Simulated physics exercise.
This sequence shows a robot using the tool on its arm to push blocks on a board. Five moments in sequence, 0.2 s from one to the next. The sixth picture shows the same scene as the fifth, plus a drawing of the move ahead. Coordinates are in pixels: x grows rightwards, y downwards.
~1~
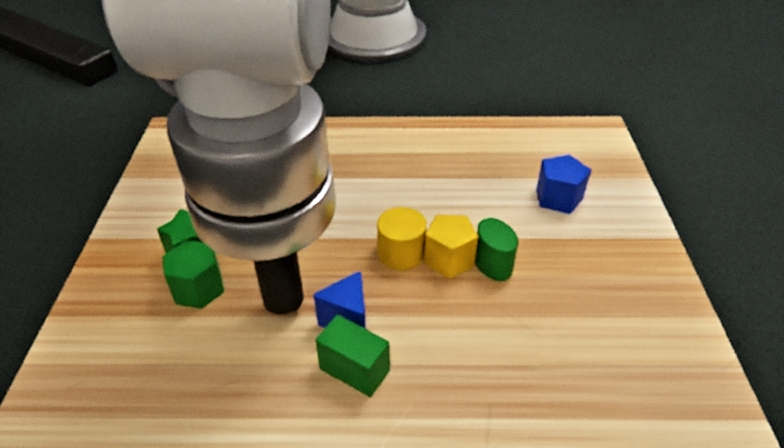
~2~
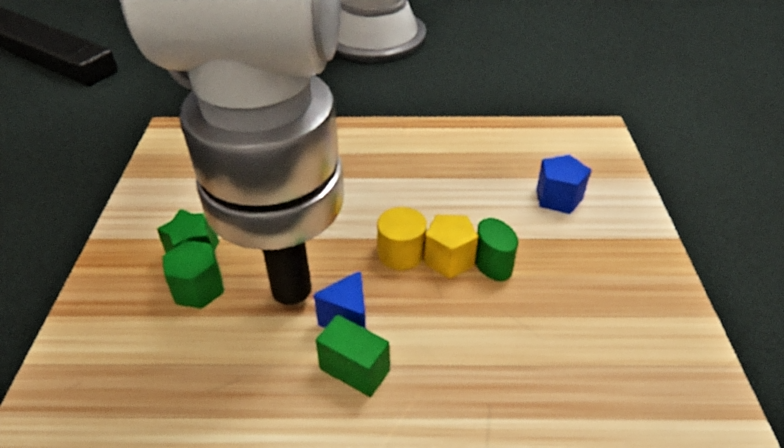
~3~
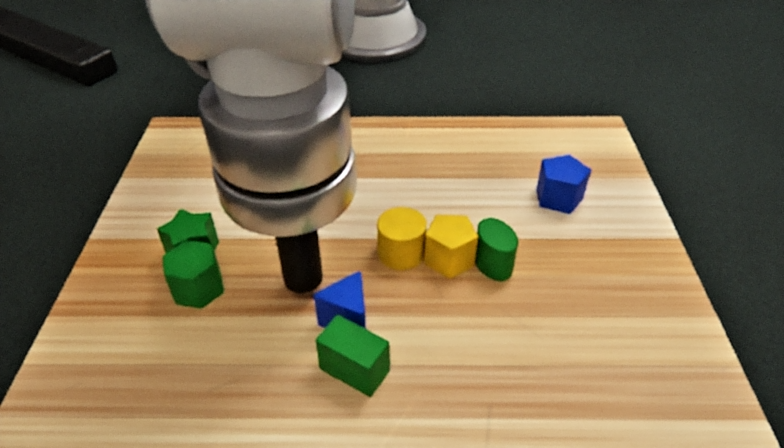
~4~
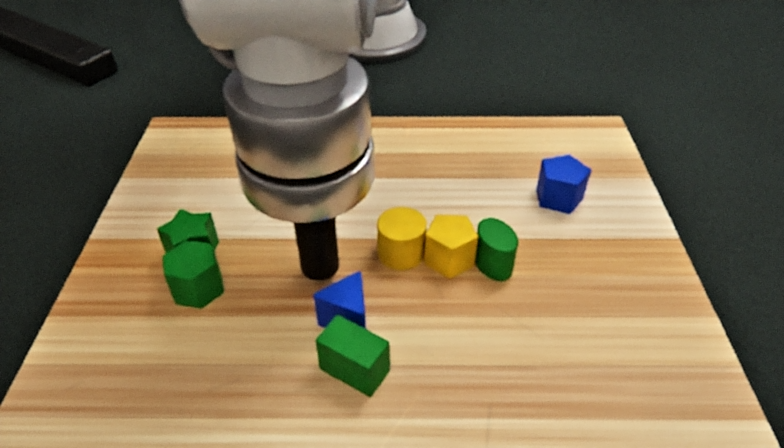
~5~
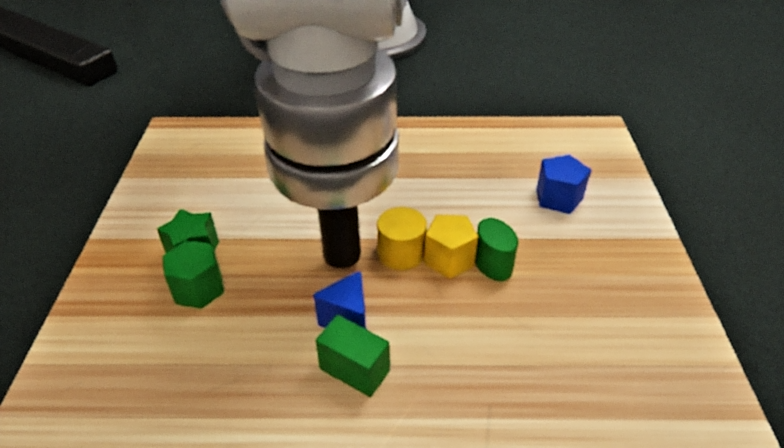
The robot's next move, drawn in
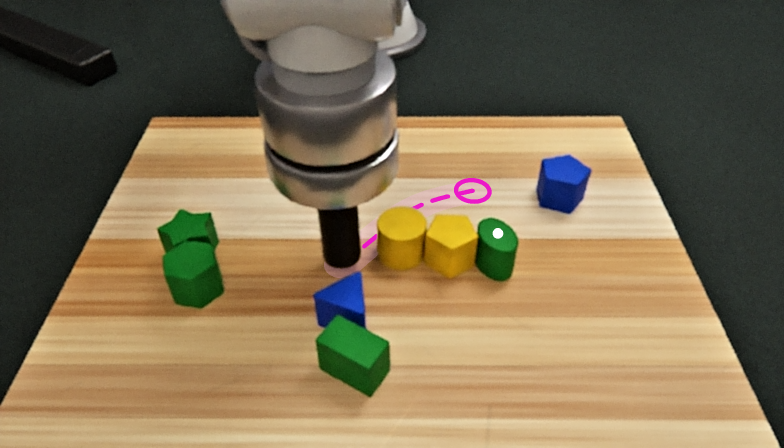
At first, a robot arm holds its dark, rod-like tool over a wooden board, just left of a blue triangle, among scattered green, yellow and blue blocks. The tool then moves a short way right and toward the back, passing behind the triangle and nearing the yellow disc, while the blocks stay still.
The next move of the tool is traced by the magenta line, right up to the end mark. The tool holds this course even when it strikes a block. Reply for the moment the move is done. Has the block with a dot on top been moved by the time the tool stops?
Yes, it checks out.
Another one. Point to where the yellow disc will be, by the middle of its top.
In the picture, it is at (430, 208).
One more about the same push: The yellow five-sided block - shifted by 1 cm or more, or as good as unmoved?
It is moved from its place.
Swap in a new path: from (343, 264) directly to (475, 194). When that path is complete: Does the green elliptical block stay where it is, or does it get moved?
Displaced.
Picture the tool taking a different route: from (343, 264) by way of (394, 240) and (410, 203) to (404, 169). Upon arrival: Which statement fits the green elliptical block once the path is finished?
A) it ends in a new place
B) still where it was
Correct choice: A.
The drawn path runs from (343, 264) via (383, 231) and (423, 204), ending at (473, 191); the dot is on the green elliptical block.
On the path given first. One third of the way, tool at (383, 222); yellow disc at (421, 215); yellow five-sided block at (463, 233); green elliptical block at (507, 234), turned 10° anticlockwise.
Two thirds of the way, tool at (424, 195); yellow disc at (430, 208); yellow five-sided block at (465, 235); green elliptical block at (509, 235), turned 15° anticlockwise.
At the end, tool at (474, 182); blue triangular block not moved; yellow disc at (430, 208); yellow five-sided block at (465, 235); green elliptical block at (509, 235), turned 15° anticlockwise.
